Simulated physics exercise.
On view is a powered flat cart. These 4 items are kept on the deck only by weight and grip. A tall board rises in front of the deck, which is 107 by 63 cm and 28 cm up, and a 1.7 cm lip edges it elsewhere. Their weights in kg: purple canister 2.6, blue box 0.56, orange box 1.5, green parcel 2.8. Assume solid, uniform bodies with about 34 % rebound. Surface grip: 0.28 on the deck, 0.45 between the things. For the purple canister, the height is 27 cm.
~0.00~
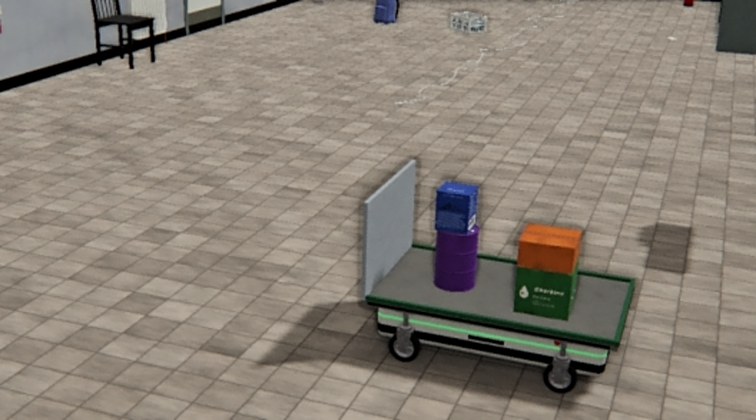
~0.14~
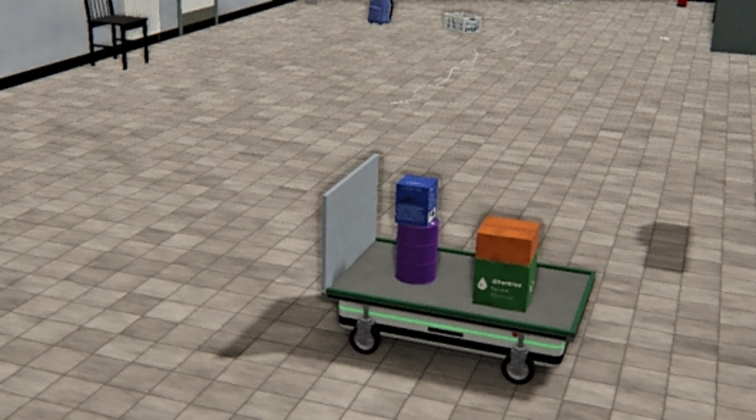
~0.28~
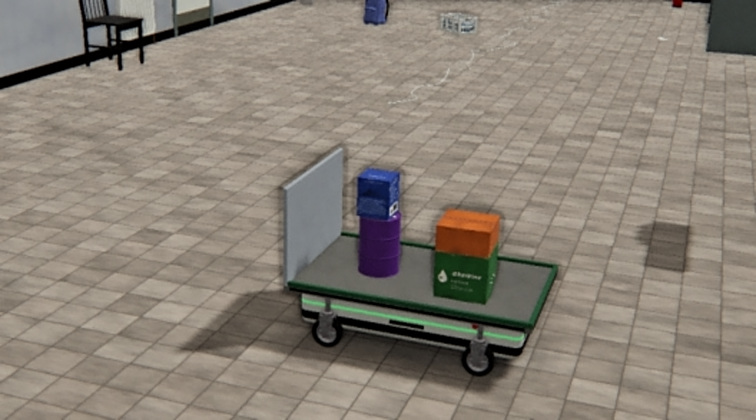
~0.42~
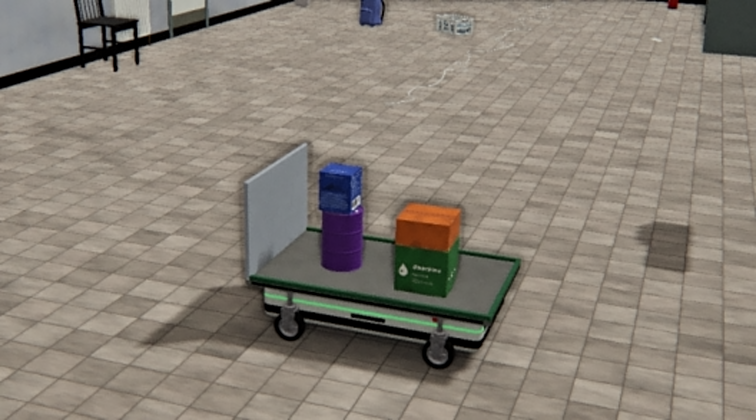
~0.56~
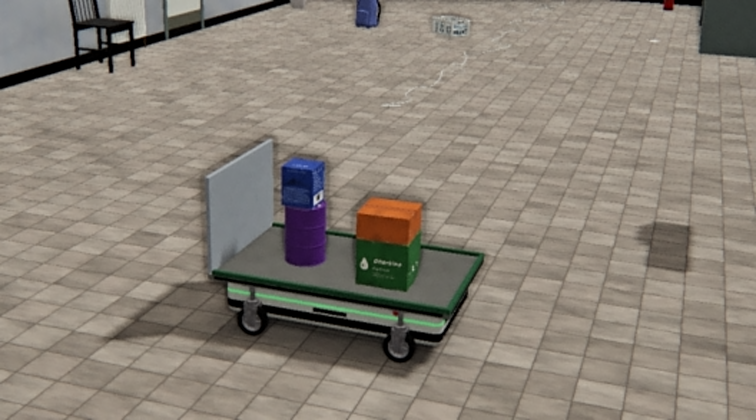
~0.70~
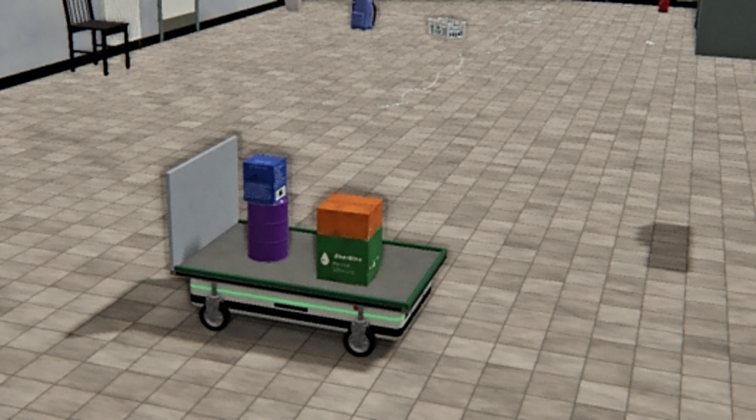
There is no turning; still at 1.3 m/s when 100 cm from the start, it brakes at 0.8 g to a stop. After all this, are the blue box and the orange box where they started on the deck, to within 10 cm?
The blue box leaves its spot and the orange box leaves its spot.
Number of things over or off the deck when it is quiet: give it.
The answer is 0.
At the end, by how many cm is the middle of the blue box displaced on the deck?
Displacement: Approx. 20 cm.
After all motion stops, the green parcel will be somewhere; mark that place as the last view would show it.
My guess is roughly (268, 240).
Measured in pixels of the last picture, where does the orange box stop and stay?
About (264, 204).
After 0.90 s, cart has run 110 cm; orange box moved 4 cm near (300, 209); blue box moved 4 cm near (218, 173); green parcel moved 4 cm.
After 1.00 s, cart has run 111 cm, stopped; orange box moved 12 cm near (282, 207); blue box moved 12 cm near (202, 171); purple canister moved 12 cm.
After 1.10 s, cart has run 111 cm, stopped; orange box moved 18 cm near (271, 205); blue box moved 18 cm near (192, 170); purple canister moved 17 cm.
In the end (1.6 s), not toppled but over 10 cm from the start, purple canister, blue box, orange box and green parcel. At the end, from the last picture's camera, blue box near (186, 169), orange box near (265, 205).
